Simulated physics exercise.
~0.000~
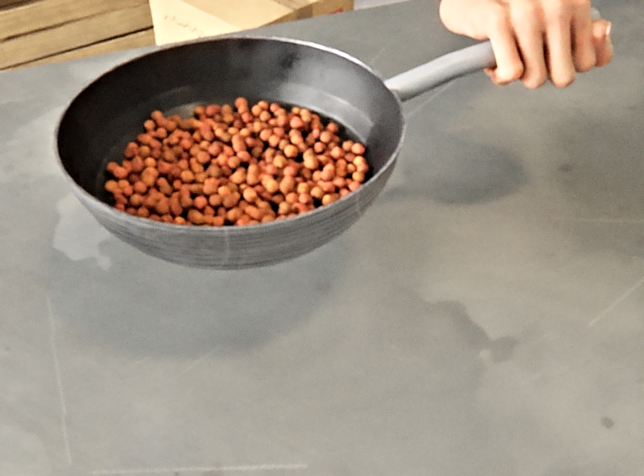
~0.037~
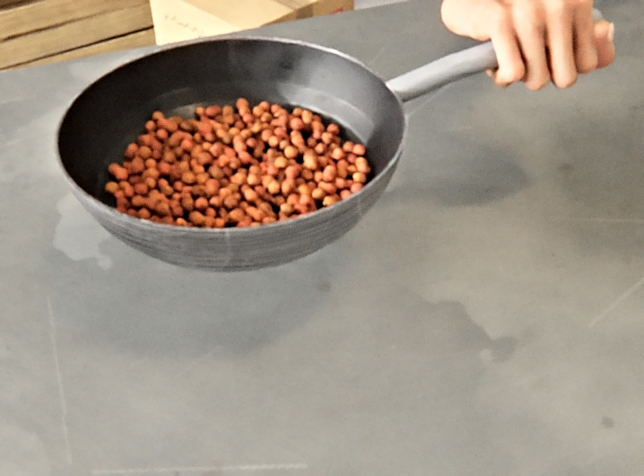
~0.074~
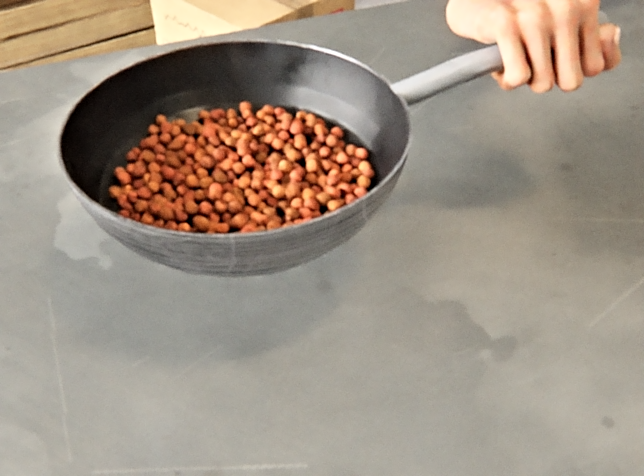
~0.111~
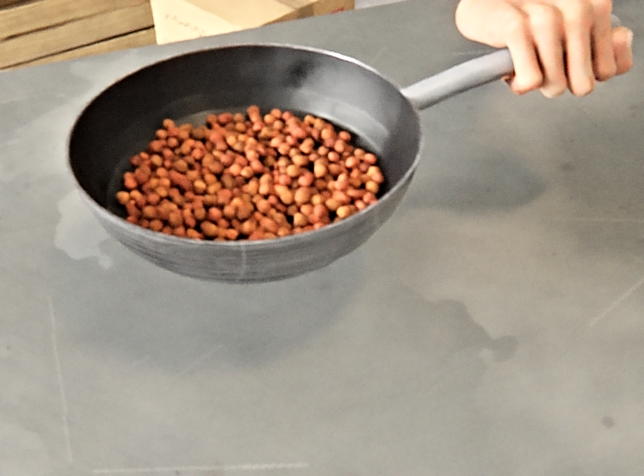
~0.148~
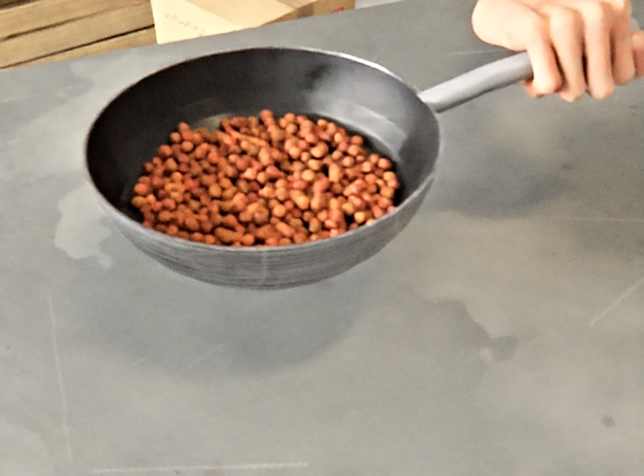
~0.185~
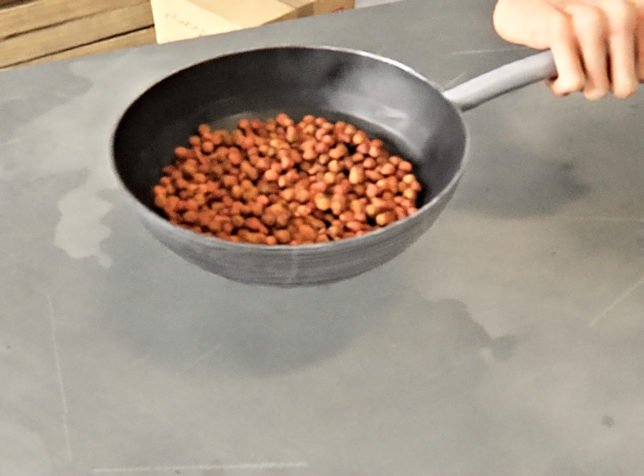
A hand at the upper right grips the grey handle of a dark, round pan above a scuffed grey tabletop, seen from above at an angle, with light-coloured wooden boxes at the upper left. Many small reddish-brown pellets lie heaped inside the pan. The hand moves the level pan slowly at first, then faster to the right and slightly downward, carrying the pellets along, while the camera stays still.
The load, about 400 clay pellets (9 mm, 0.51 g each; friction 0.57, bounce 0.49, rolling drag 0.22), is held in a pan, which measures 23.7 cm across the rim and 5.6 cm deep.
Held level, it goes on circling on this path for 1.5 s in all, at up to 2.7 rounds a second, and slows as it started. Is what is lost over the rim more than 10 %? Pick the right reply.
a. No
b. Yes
The answer is a.
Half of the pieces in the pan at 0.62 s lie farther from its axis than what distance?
About 6.0 cm.
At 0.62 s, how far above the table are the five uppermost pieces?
Estimate: Near 12 cm.
After 0.62 s, pan 100 %; middle of the pieces not yet landed near (279, 170).
Then, at 0.98 s, pan 100 %; middle of the pieces not yet landed near (284, 175).
Then, at 1.31 s, pan 100 %; middle of the pieces not yet landed near (268, 172).
Then, at 1.63 s, pan 100 %; middle of the pieces not yet landed near (303, 160).
At rest (1.9 s), pan 100 %.
